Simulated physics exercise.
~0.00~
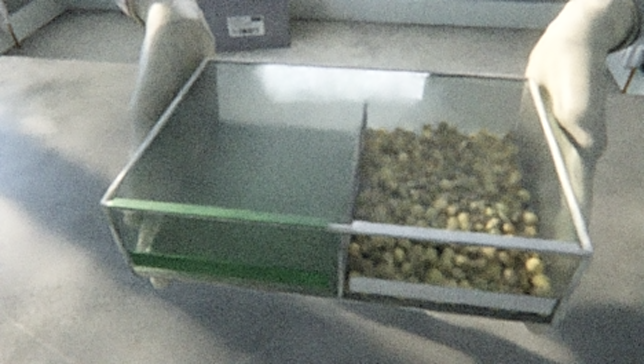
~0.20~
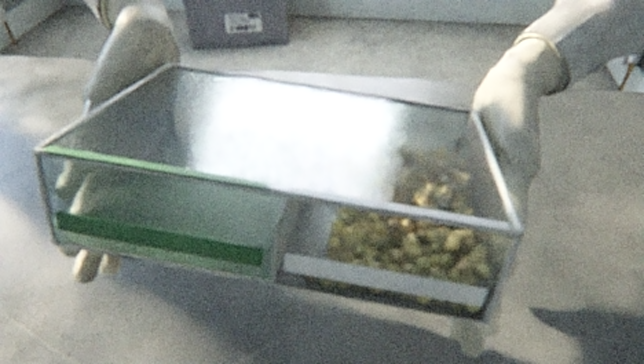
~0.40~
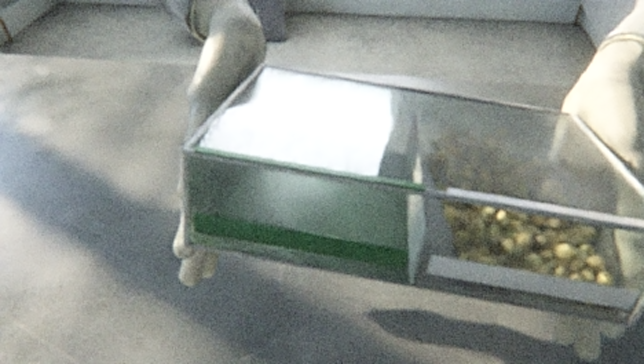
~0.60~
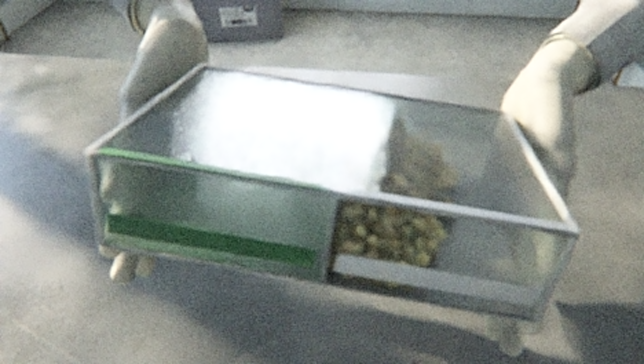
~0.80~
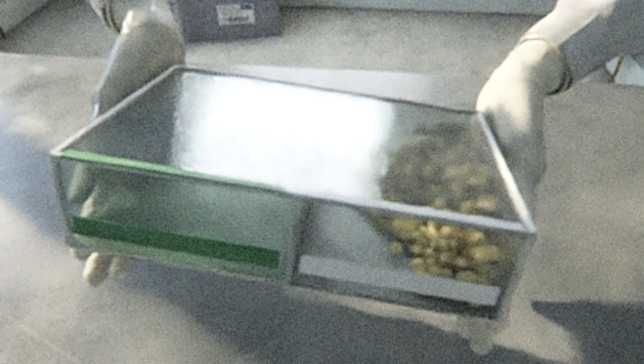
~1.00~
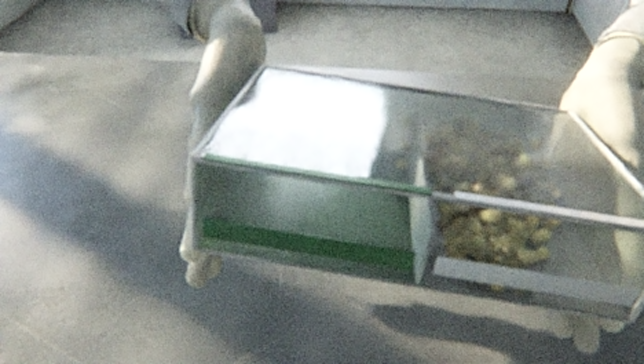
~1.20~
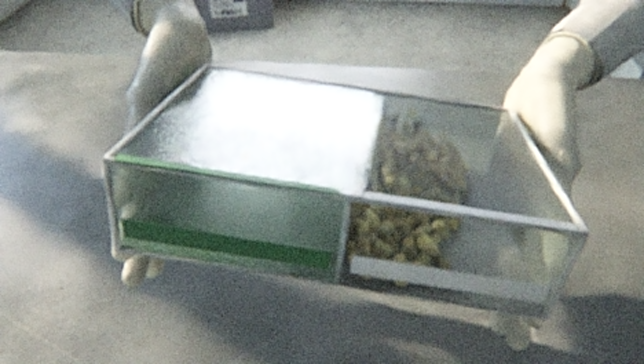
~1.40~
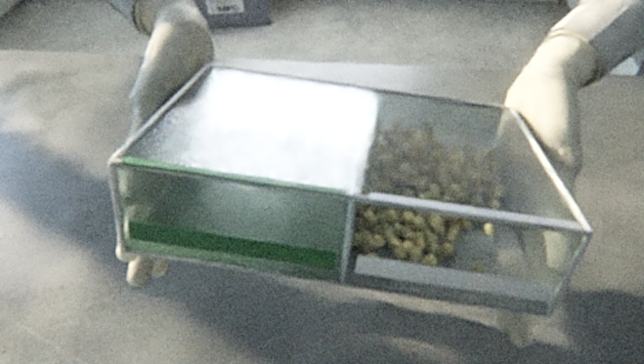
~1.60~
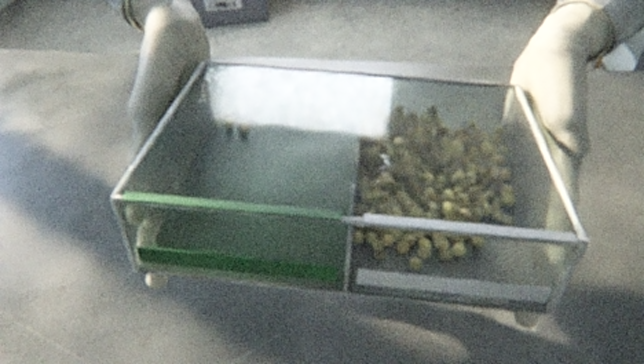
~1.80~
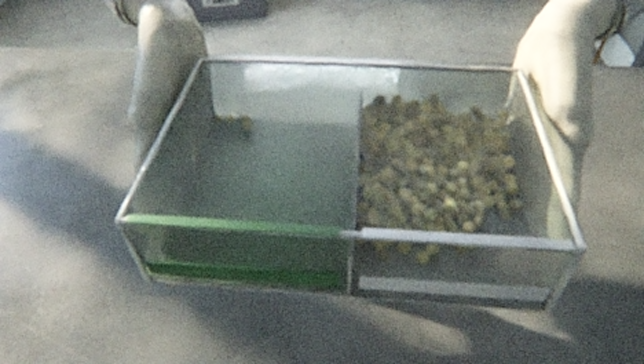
Over a grey table, gloved hands tilt and shake a clear box of beans, then level it.
